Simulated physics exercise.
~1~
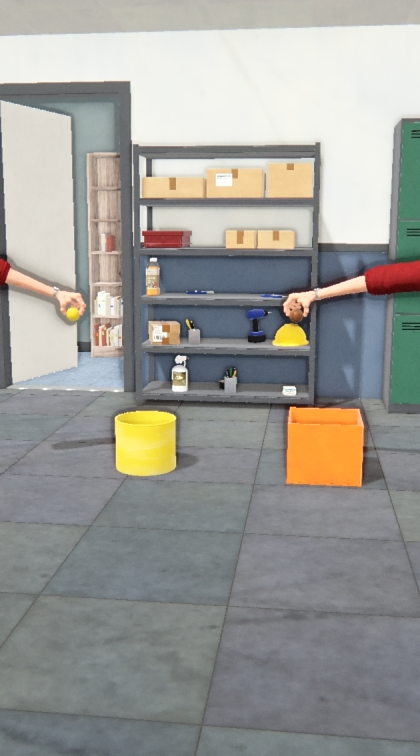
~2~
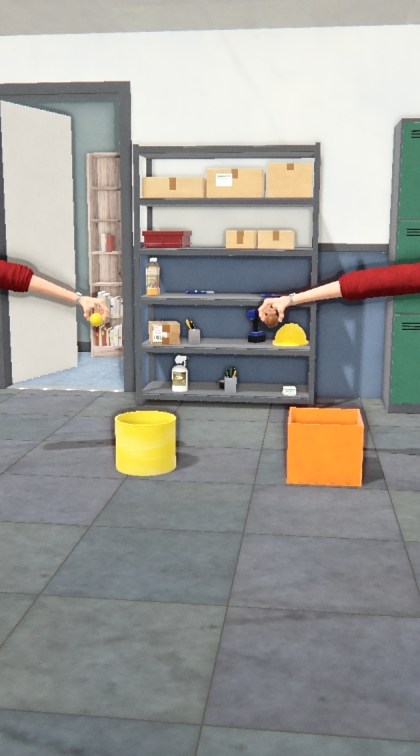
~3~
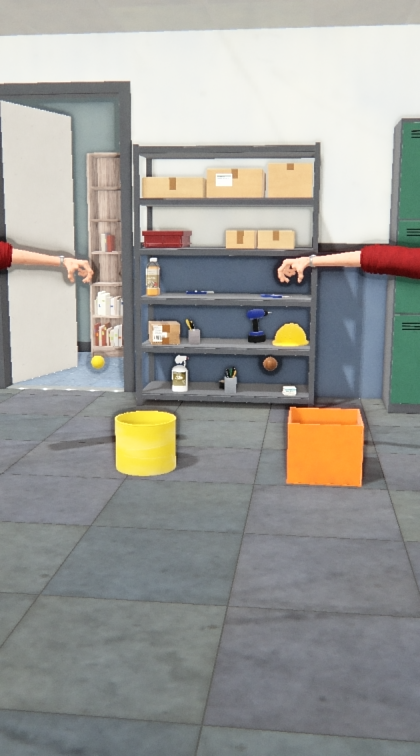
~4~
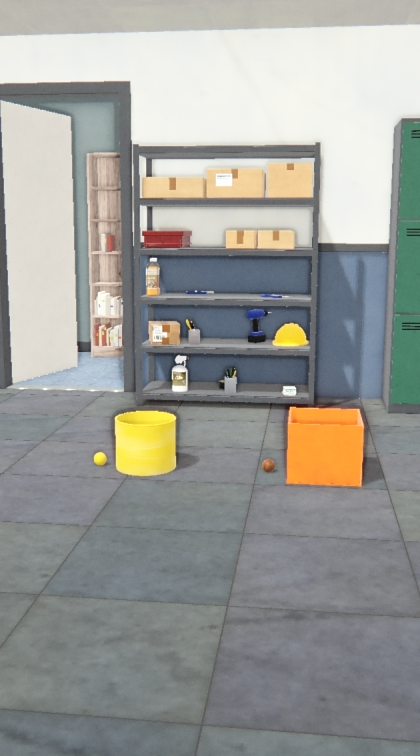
At first, a hand on the left holds a lemon and a hand on the right holds a small brown onion, above a yellow bucket and an orange box-like container on a tiled floor. The left hand shifts the lemon to the right, while the right hand moves the onion to the left. Both hands then let go and draw back as the lemon and onion drop. Neither lands inside. The lemon ends up on the floor just left of the yellow bucket, and the onion rests just left of the orange container.
